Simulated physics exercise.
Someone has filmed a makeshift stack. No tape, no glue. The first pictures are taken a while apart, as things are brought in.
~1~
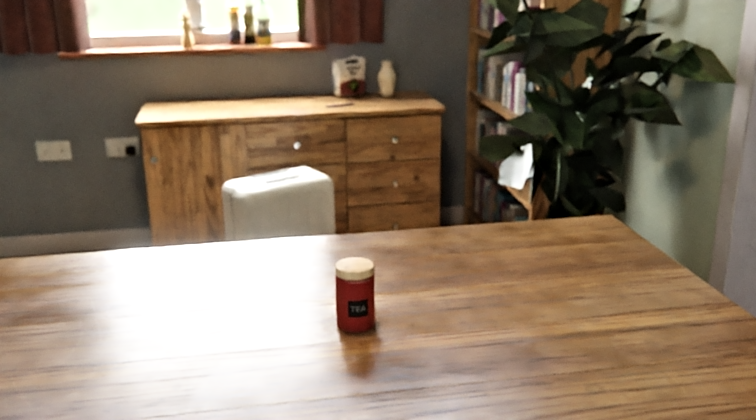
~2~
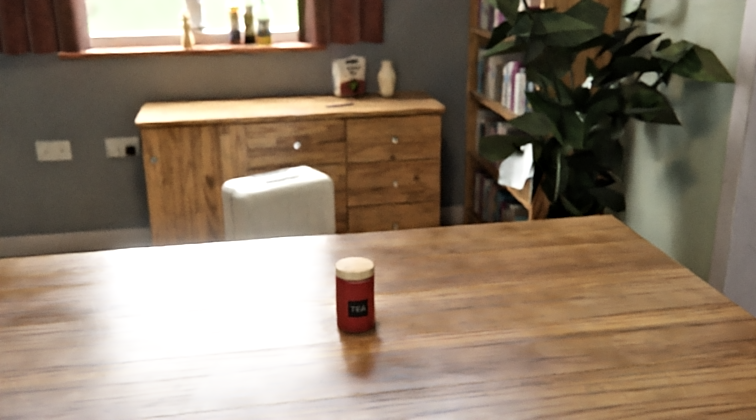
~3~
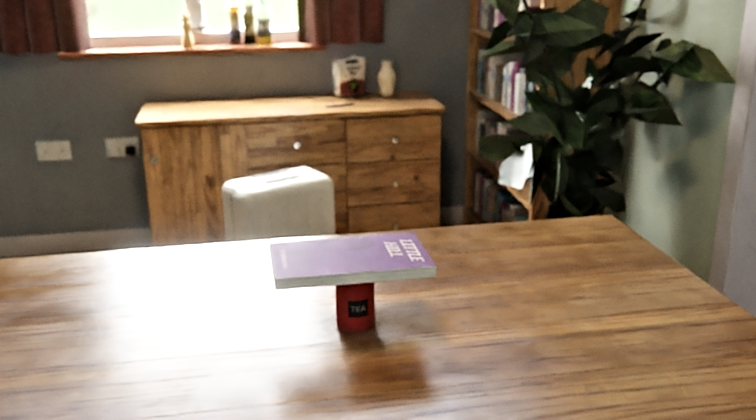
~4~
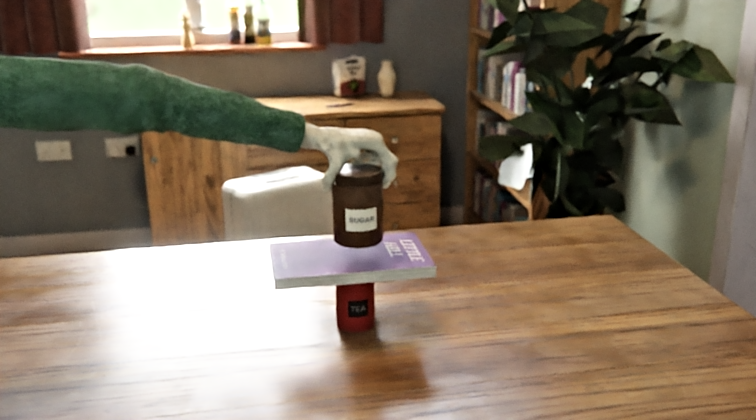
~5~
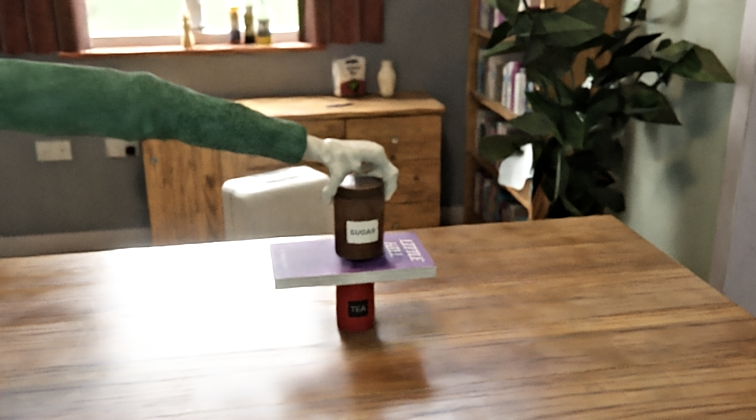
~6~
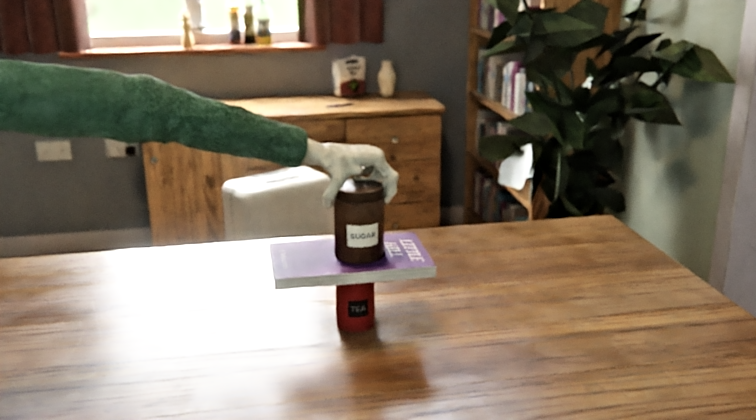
In the video, a red tea jar stands alone on a wooden table, then a purple book lies across its top. A green-sleeved arm reaches in from the left and lowers a brown sugar jar onto the book.
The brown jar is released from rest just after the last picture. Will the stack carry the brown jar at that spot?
The stack holds.
Then, 0.20 s on from there, no change.
Then, 0.50 s on from there, brown jar resting near (359, 221).
In the end, all 3 unmoved. At the end, from the last picture's camera, brown jar near (359, 221). The stack stays up.
